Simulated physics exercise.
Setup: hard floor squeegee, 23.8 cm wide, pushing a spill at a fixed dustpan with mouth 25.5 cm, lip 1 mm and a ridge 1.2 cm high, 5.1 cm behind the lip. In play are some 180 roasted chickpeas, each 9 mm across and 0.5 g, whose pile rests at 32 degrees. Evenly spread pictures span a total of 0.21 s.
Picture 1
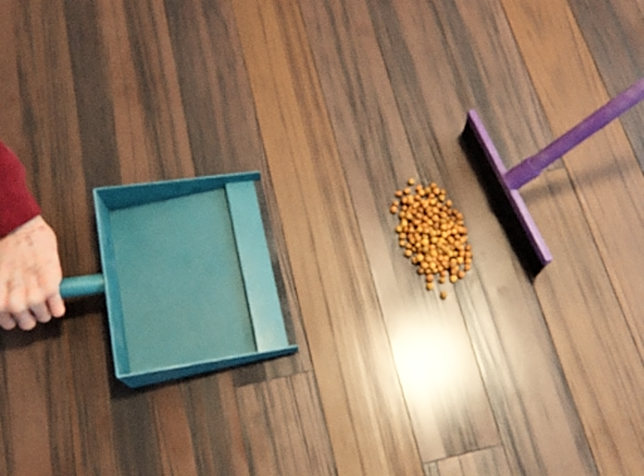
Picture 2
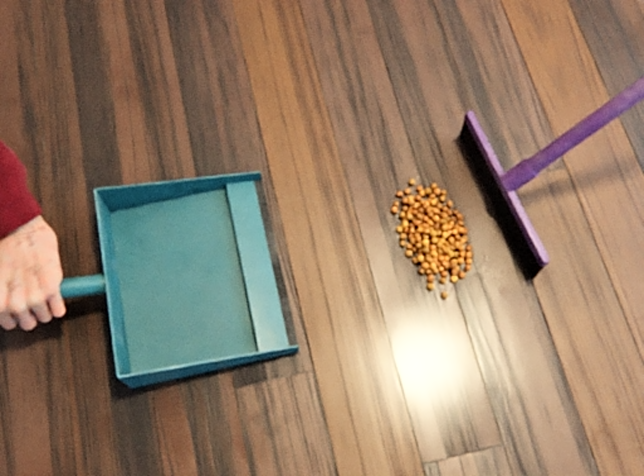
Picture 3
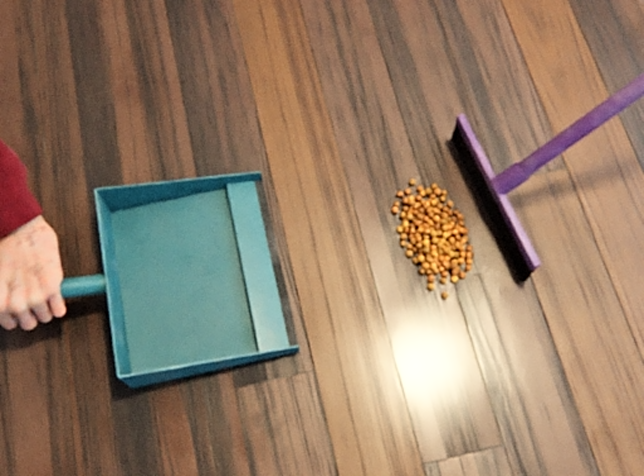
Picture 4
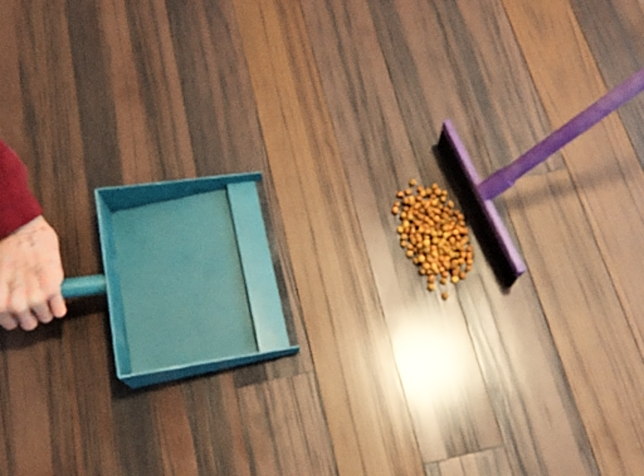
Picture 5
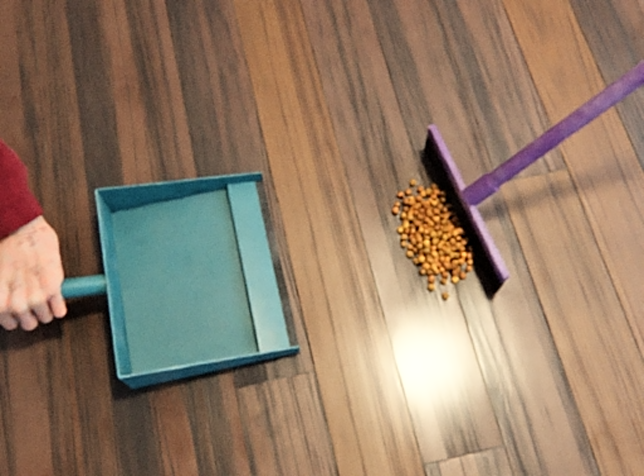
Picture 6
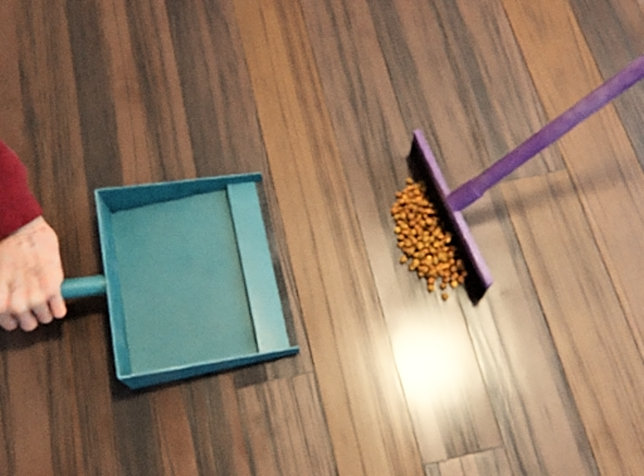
A purple squeegee slides left across a dark wood floor, reaches a small pile of roasted chickpeas and begins pushing into its right side, while a hand in a red sleeve holds a teal dustpan still at left.
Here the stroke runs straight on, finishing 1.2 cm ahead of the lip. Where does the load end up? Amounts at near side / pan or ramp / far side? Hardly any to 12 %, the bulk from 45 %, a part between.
Near side: Hardly any; pan: A part; far side: Hardly any.
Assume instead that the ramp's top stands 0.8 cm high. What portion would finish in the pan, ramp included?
40 %.
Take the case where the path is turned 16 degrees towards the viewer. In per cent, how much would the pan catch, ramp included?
I'd put it at close to 35 percent.
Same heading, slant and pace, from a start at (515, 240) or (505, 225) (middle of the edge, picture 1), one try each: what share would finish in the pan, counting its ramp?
I'd put it near 40 per cent for the first and near 40 per cent for the second.
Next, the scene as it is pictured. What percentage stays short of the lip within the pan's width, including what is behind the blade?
Share: Roughly 60 percent.
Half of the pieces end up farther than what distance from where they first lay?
Somewhere around 22 centimetres.
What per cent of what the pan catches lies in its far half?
Some 40 per cent.
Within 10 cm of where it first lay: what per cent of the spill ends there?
About 0 percent.
Then, 0.20 s after the last picture, middle of the blade 13 cm from the lip; 0 % over the lip, far side 0 %, near side 0 %.
Then, 0.34 s after the last picture, middle of the blade 6 cm from the lip; 0 % over the lip, far side 0 %, near side 5 %.
Then, 0.60 s after the last picture, middle of the blade 3 cm from the lip; 35 % over the lip, far side 0 %, near side 5 %.
In the end, near side 5 %, pan 35 %, far side 0 %, in front of the lip or behind the blade 60 %.
